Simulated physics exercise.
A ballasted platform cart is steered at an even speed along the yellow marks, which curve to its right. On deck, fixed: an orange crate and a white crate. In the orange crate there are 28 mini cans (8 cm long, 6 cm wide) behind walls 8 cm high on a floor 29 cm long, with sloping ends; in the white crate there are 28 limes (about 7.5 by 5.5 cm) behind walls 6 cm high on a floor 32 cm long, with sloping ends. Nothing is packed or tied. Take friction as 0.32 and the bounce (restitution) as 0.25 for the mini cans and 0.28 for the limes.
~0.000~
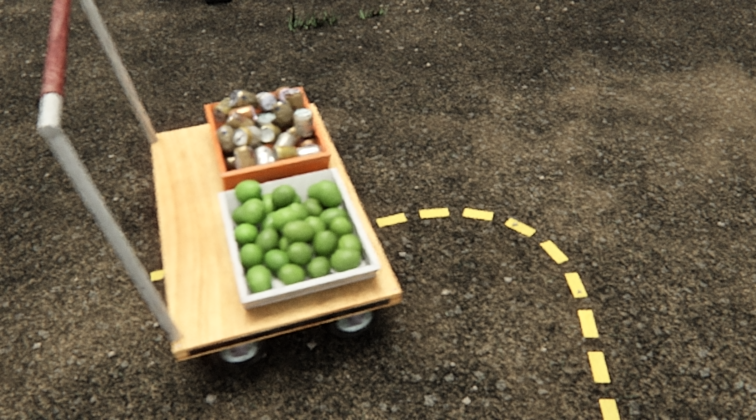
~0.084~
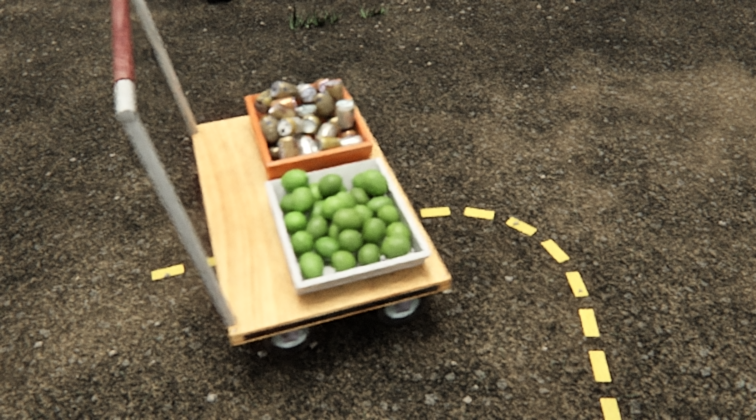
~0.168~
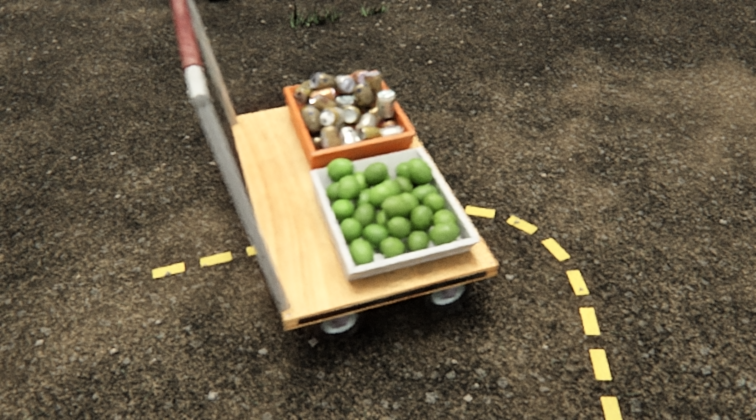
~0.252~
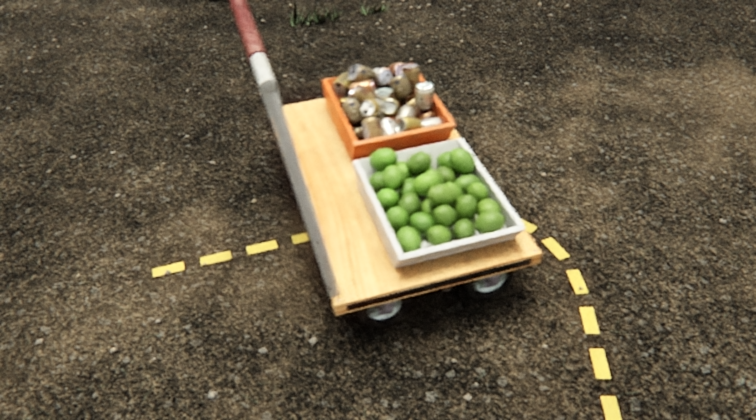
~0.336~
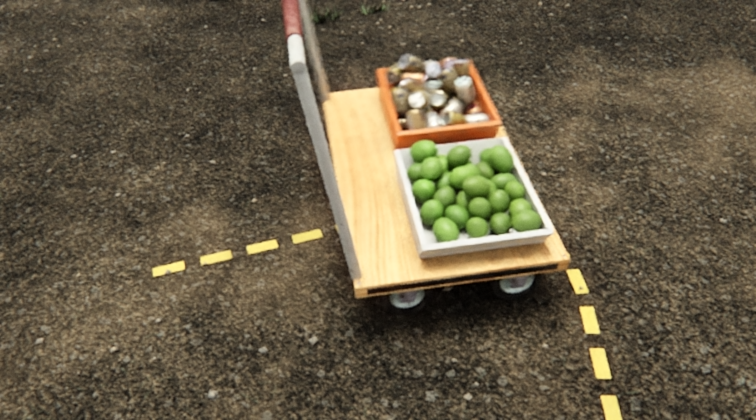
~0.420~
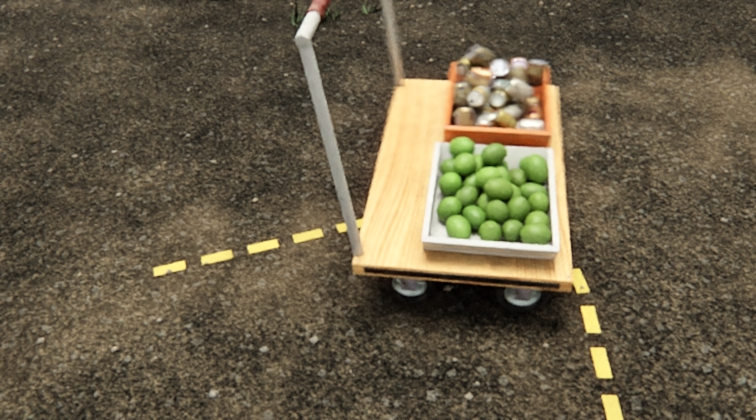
At the start, a wooden cart carrying an orange crate of small cans and a white crate of limes stands at the left on dark, rough ground. It rolls rightward along a dashed yellow line, then turns to its right where the line curves, with both loads still inside their crates.
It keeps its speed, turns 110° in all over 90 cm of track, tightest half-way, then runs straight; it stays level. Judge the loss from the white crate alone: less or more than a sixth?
Out of the white crate go fewer than one in six of the limes.
After 0.53 s, the orange crate has all 28 and the white crate has all 28.
After 0.65 s, the orange crate is down by 5 of 28 and the white crate has all 28.
After 0.83 s, the orange crate is down by 12 of 28 and the white crate has all 28.
Final count (at 1.28 s), the orange crate is down by 13 of 28 and the white crate has all 28. Asked share, 0 of 28, 0 per cent.
